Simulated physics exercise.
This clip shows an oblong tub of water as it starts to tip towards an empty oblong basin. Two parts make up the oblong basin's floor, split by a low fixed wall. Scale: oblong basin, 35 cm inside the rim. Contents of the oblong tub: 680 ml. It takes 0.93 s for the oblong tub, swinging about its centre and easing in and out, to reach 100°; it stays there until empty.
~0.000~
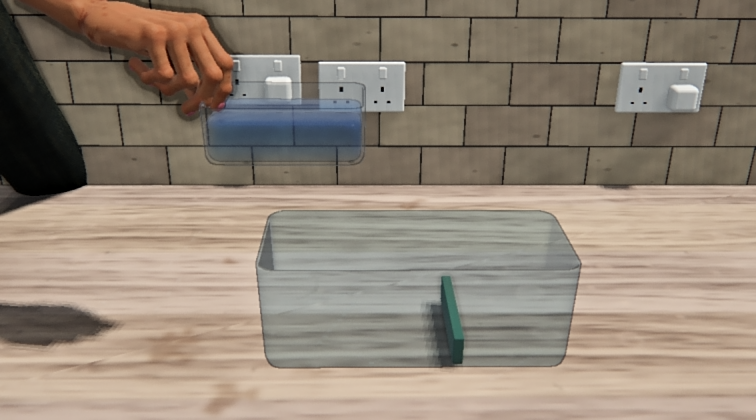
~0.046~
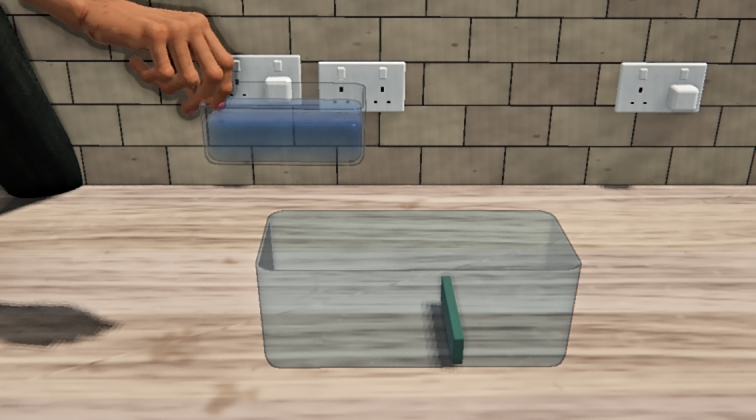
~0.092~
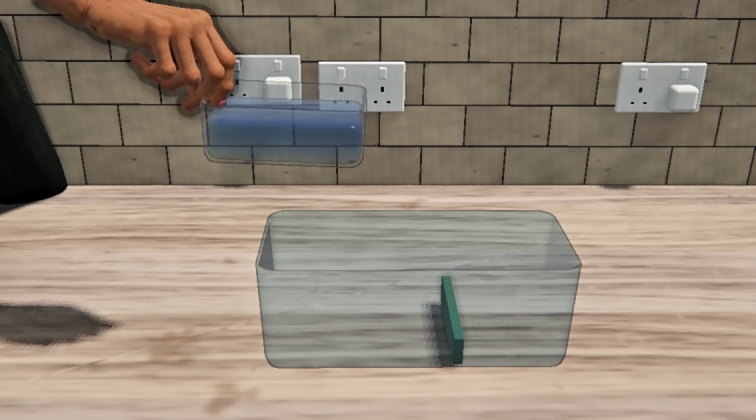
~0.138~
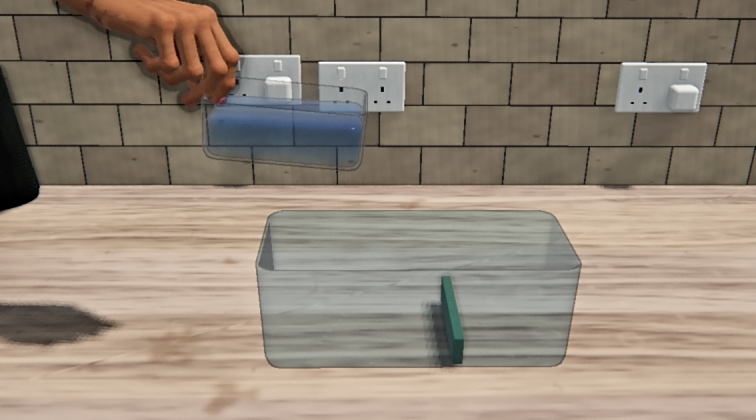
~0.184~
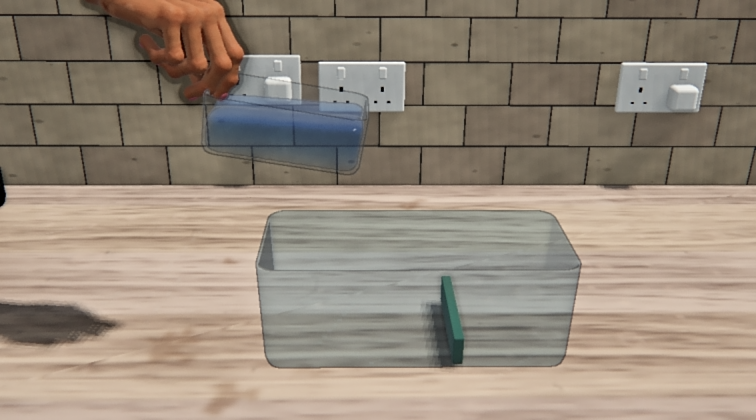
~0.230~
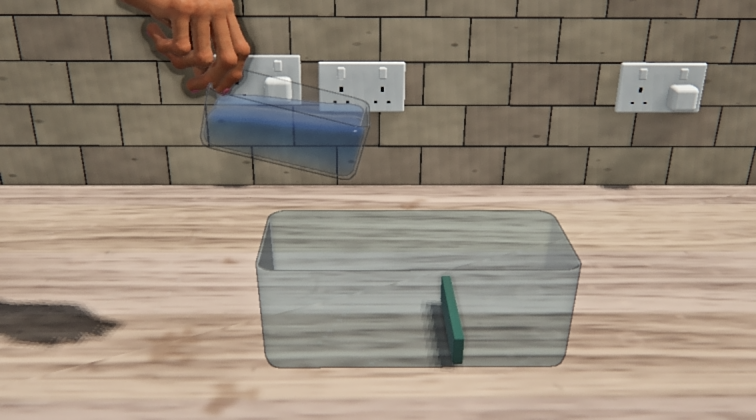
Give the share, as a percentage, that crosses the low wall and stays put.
Around 8 %.
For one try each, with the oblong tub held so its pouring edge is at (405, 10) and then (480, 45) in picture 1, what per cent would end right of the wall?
The first try gives around 55 percent, the second around 60 percent.
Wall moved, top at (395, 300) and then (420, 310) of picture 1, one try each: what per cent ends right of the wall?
The first gives near 70 per cent and the second near 55 per cent.
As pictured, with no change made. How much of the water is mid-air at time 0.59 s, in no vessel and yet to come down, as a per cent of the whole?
Estimate: About 46 % of all of it.
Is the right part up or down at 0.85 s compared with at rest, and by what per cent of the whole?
The share ends bigger than before, by about 4 %.
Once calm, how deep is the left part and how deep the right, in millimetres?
Left part about 20 mm deep, right part about 2 mm deep.
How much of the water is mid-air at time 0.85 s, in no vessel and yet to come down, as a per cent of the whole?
Close to 4 in every hundred parts.
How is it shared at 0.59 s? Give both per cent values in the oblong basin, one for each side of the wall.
24 per cent left and 0 right, roughly.
After 0.59 s the tilt is 71° and 30 per cent is still to pour, 23 is left of the wall and 0 right of it.
After 0.85 s the tilt is 98° and 8 per cent is still to pour, 82 is left of the wall and 4 right of it.
After 1.13 s the tilt is 100° and 1 per cent is still to pour, 88 is left of the wall and 7 right of it.
After 1.43 s the tilt is 100° and 0 per cent is still to pour, 89 is left of the wall and 8 right of it.
In the end 89 per cent lies left of the wall, 8 right of it and 4 outside.
